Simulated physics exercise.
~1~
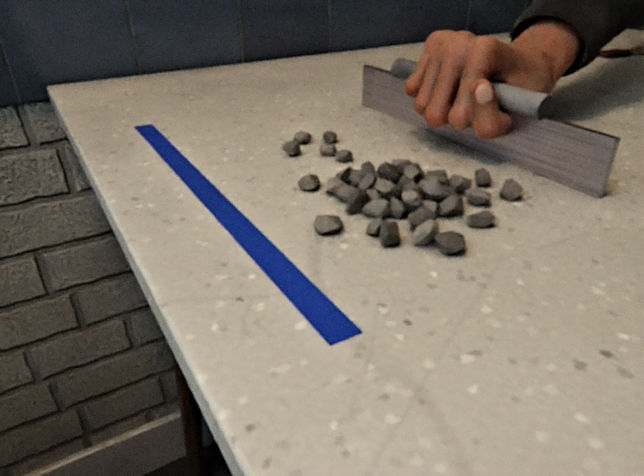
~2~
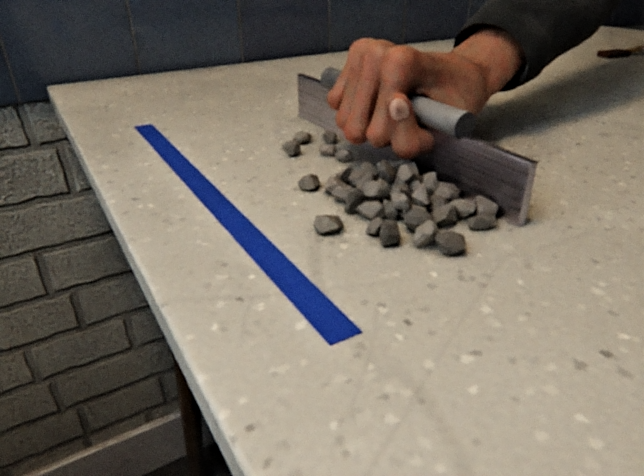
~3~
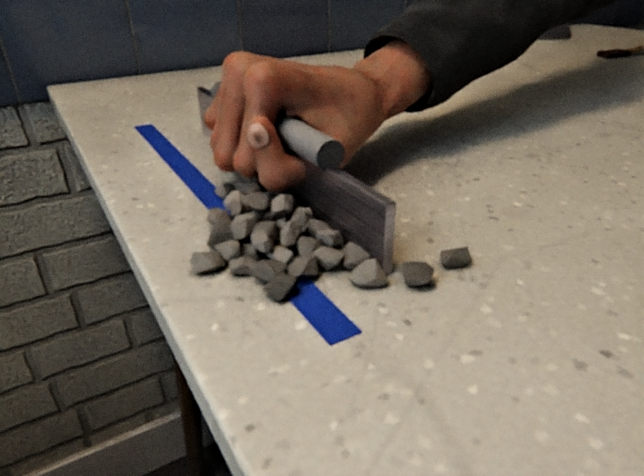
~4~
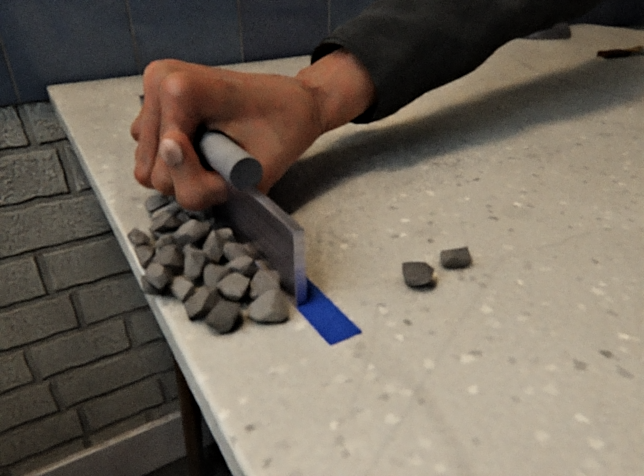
Hand pushing a pile of grey stones leftward with a scraper, stopping at blue tape, stones bunched at the table's edge.
